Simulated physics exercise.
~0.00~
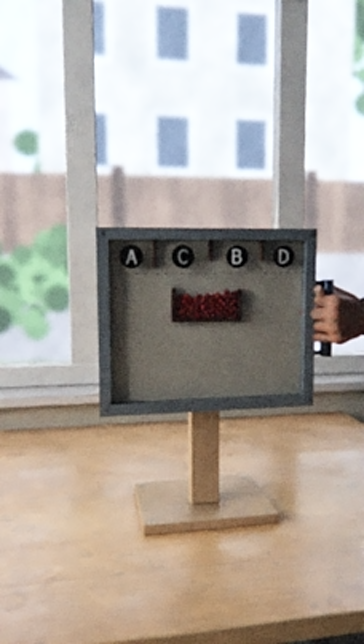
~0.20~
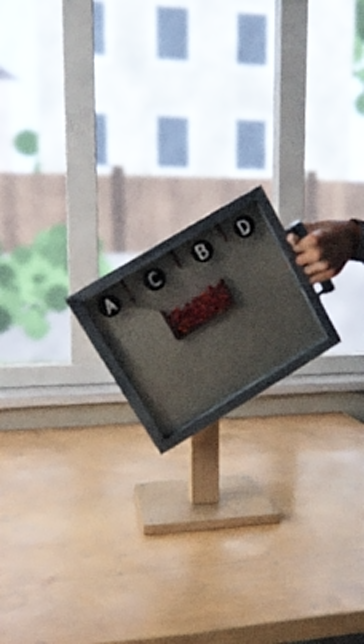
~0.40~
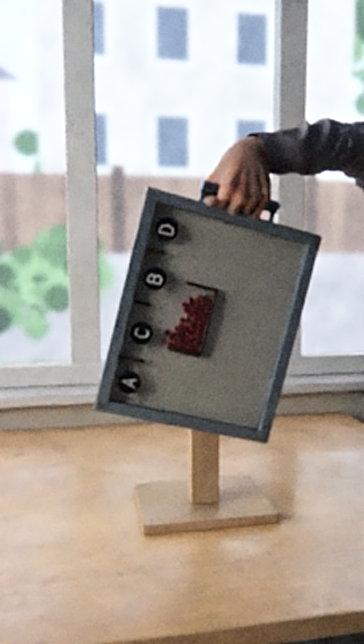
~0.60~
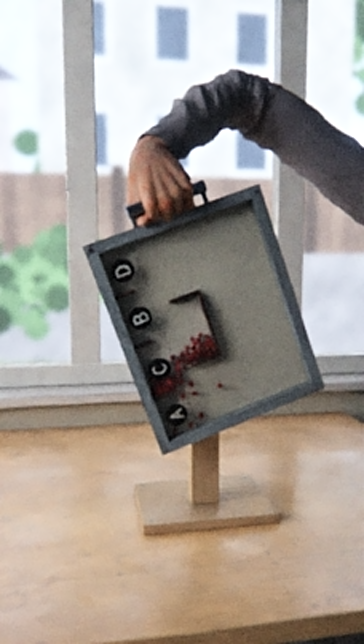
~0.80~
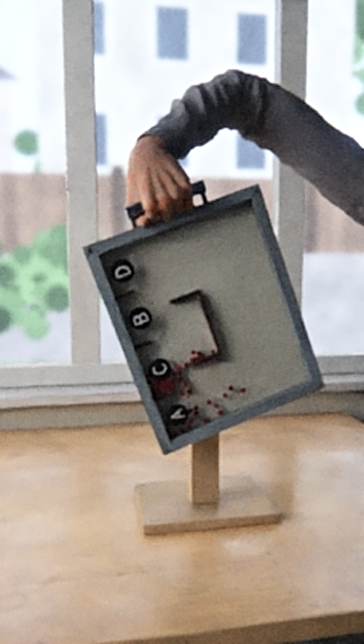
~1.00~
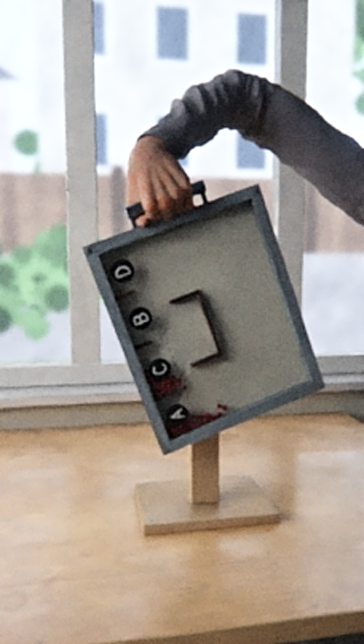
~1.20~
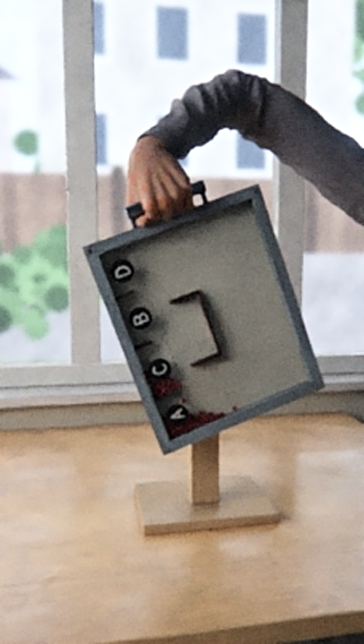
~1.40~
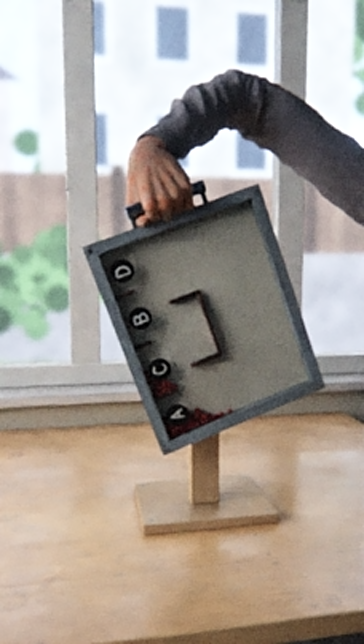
A hand turns the framed box anticlockwise, and red beads spill into pockets A and C.
